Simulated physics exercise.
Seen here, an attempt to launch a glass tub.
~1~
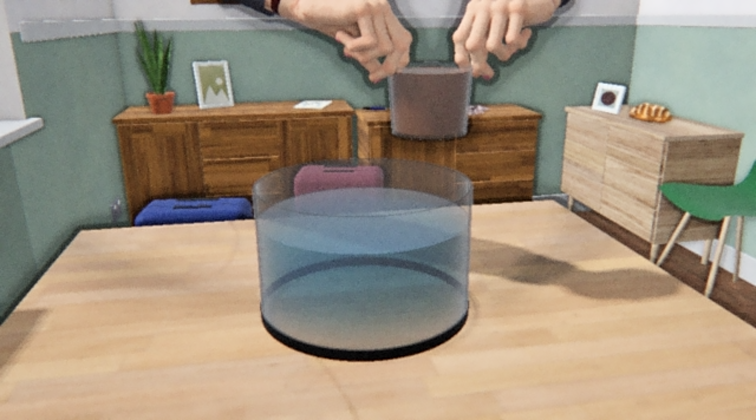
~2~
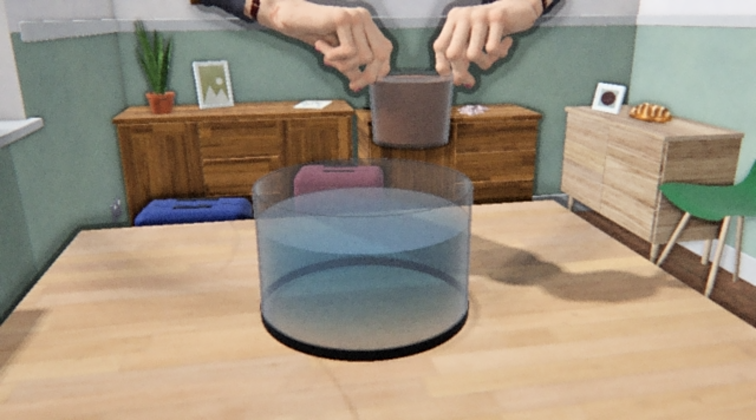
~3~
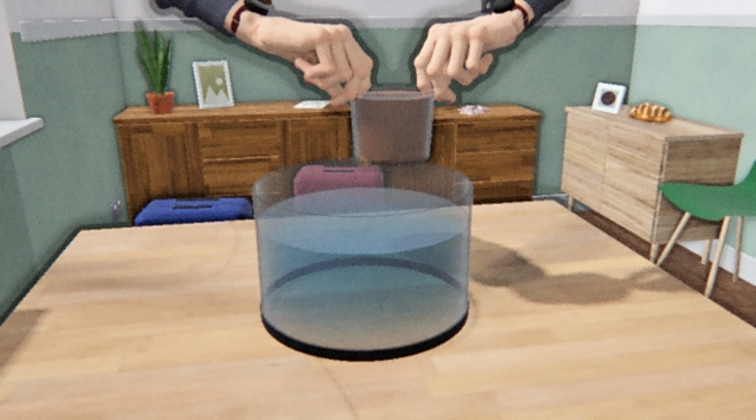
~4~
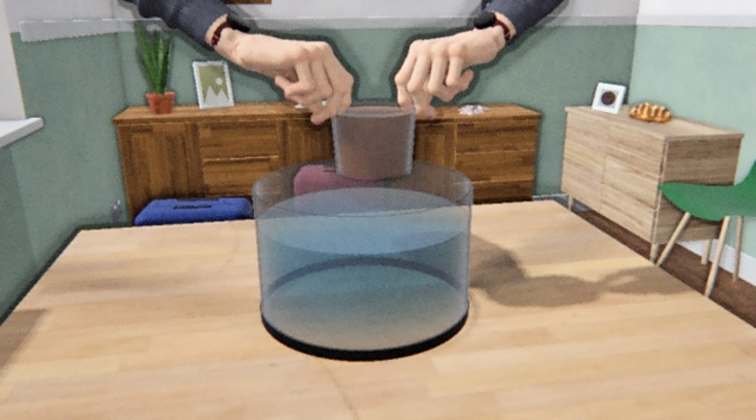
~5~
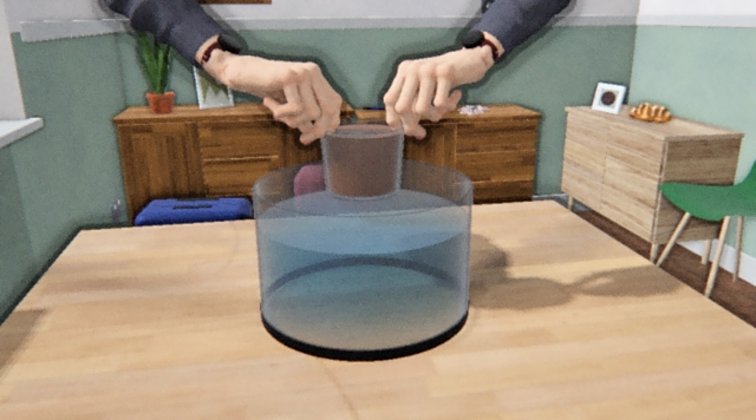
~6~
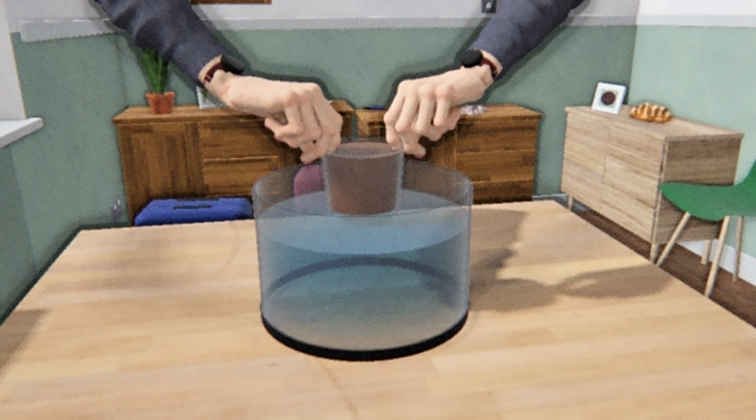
In the video, two hands hold a small glass tub nearly full of something brown above a large clear tub of bluish water on a wooden table, then move it leftward and lower it to just over the water's surface.
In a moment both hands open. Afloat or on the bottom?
Once free, it goes under.
A moment on, the tub dips into the water.
Further on, water pours in over its rim.
When it is over, the tub lies on the bottom.
